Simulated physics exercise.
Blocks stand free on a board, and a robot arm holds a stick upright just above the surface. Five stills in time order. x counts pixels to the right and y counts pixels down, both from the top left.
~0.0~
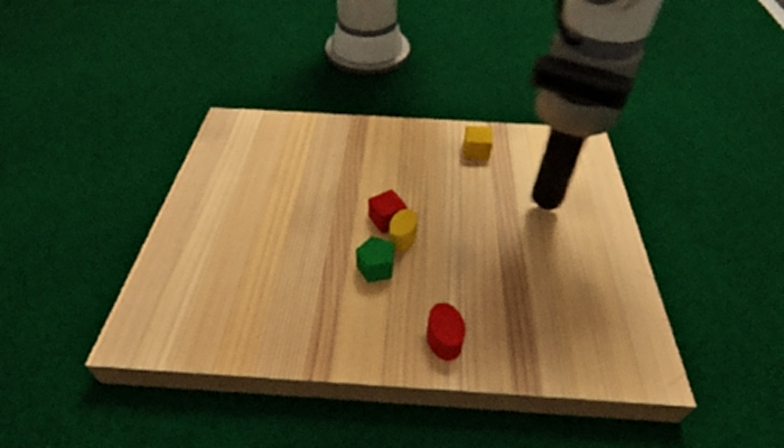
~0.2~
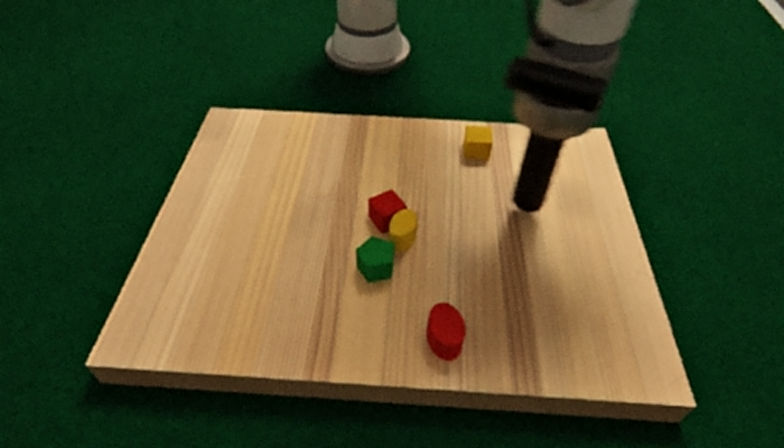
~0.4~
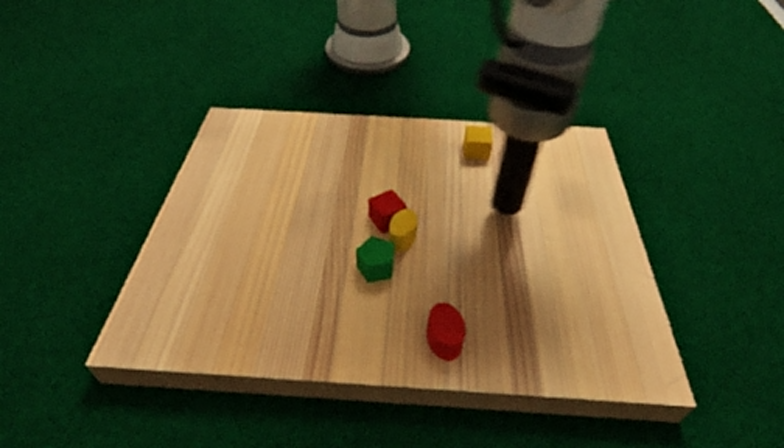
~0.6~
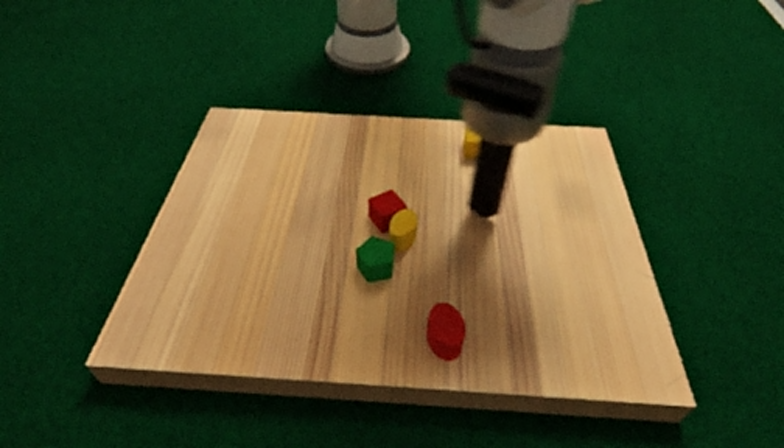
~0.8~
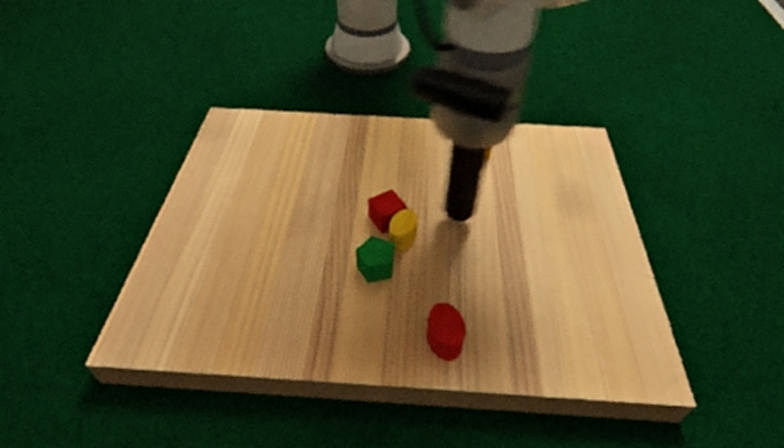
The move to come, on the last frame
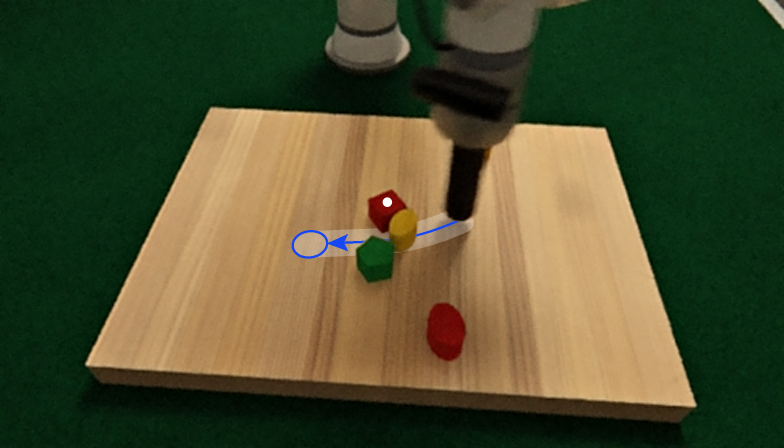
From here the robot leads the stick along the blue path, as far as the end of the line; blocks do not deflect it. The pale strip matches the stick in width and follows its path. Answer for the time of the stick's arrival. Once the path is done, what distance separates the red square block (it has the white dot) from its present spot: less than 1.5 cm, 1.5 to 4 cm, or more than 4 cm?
The block shifts less than 1.5 cm.
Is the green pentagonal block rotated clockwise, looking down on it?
My answer is no.
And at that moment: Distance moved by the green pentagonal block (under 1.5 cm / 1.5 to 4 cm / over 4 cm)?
Travels 1.5 to 4 cm.
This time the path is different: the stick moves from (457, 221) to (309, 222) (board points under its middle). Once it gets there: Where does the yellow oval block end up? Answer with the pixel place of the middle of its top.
I predict (375, 227).
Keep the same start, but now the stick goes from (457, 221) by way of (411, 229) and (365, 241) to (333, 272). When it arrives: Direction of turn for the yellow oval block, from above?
Its rotation is counterclockwise.
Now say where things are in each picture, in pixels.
The first picture shows stick tip at (546, 200); block tops, green pentagonal block at (376, 251); red square block at (387, 202); yellow oval block at (404, 222).
The second picture shows stick at (527, 202); blocks unchanged.
The third picture shows stick at (507, 205); blocks unchanged.
The fourth picture shows stick at (484, 207); blocks unchanged.
The fifth picture shows stick at (459, 211); green pentagonal block at (376, 251); red square block at (387, 202); yellow oval block at (404, 222).
Path on the board, from (457, 221) by way of (388, 240) to (310, 244); the dot is on the red square block.
On the path given first. One third of the way, stick at (413, 226); green pentagonal block at (371, 256); yellow oval block at (385, 230), turned 15° anticlockwise.
Two thirds of the way, stick at (361, 231); green pentagonal block at (360, 269), turned 35° anticlockwise; red square block at (381, 200), turned 20° clockwise; yellow oval block at (342, 244), turned 90° anticlockwise.
At the end, stick at (308, 233); green pentagonal block at (360, 269), turned 35° anticlockwise; red square block at (381, 200), turned 20° clockwise; yellow oval block at (329, 250), turned 130° anticlockwise.
